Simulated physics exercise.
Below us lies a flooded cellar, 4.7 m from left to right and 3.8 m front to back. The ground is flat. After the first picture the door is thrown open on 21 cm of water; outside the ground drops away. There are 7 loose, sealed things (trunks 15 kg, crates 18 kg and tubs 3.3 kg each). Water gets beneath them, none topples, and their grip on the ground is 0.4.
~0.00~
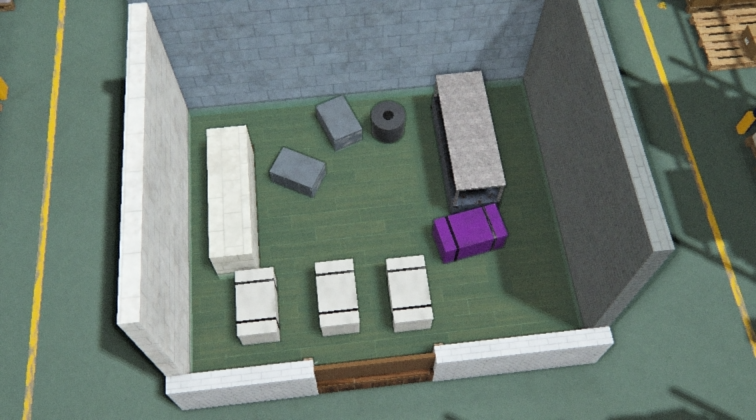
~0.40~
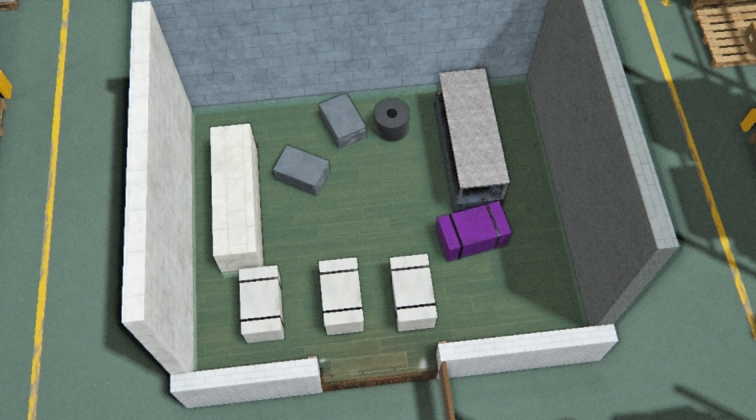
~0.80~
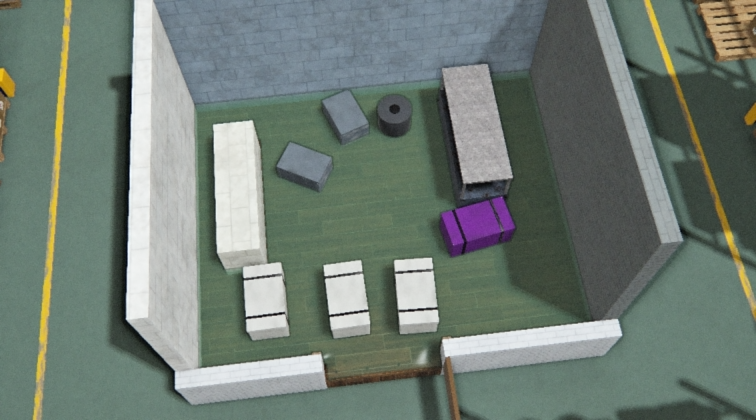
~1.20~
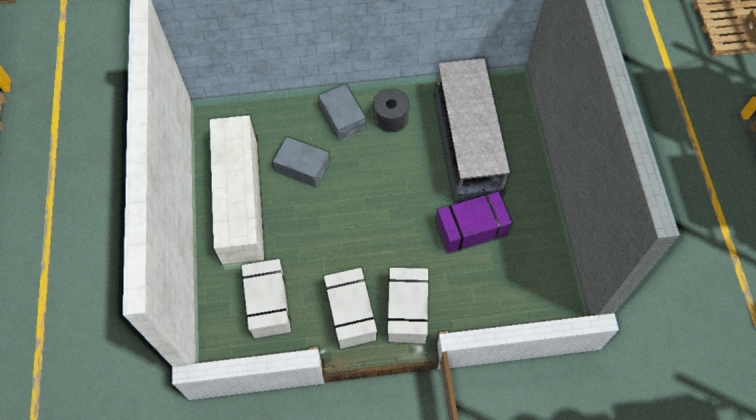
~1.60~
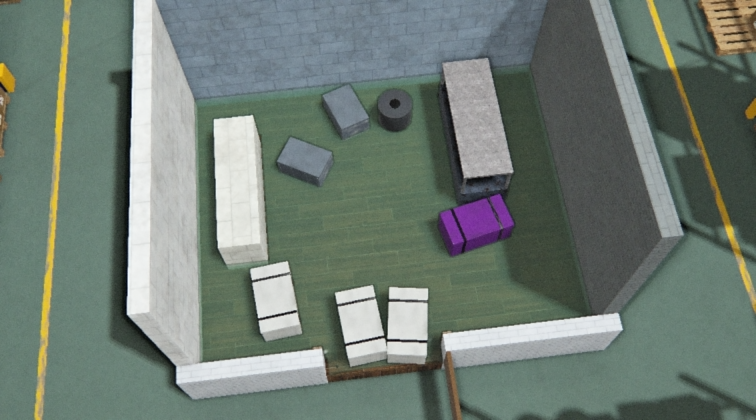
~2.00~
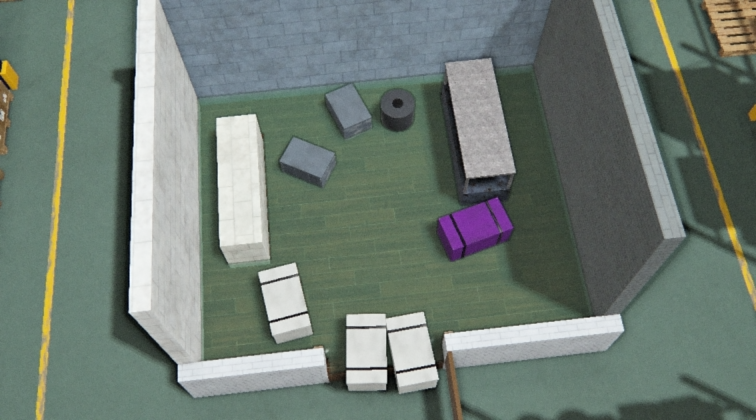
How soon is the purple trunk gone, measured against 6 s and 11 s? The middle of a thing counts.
Expect it between the two times.
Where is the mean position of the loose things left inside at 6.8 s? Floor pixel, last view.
Near (372, 203).
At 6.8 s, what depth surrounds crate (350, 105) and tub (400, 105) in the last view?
About 15 and 14 cm.
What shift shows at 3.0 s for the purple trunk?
About 30 cm.
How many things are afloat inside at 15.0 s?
I count 3.
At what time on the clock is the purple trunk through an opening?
Near 8.5 s.
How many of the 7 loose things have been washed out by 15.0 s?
By then 4.
After 3.0 s the purple trunk is near (468, 233), 0.3 m from its start, afloat; 2 of 7 are out; 5 afloat.
After 6.8 s the purple trunk is near (430, 286), 1.1 m from its start, afloat; 3 of 7 are out; 4 afloat.
After 11.0 s the purple trunk has gone out (at 8.6 s); 4 of 7 are out; 3 afloat.
After 15.0 s the purple trunk has gone out (at 8.6 s); 4 of 7 are out; 3 afloat.
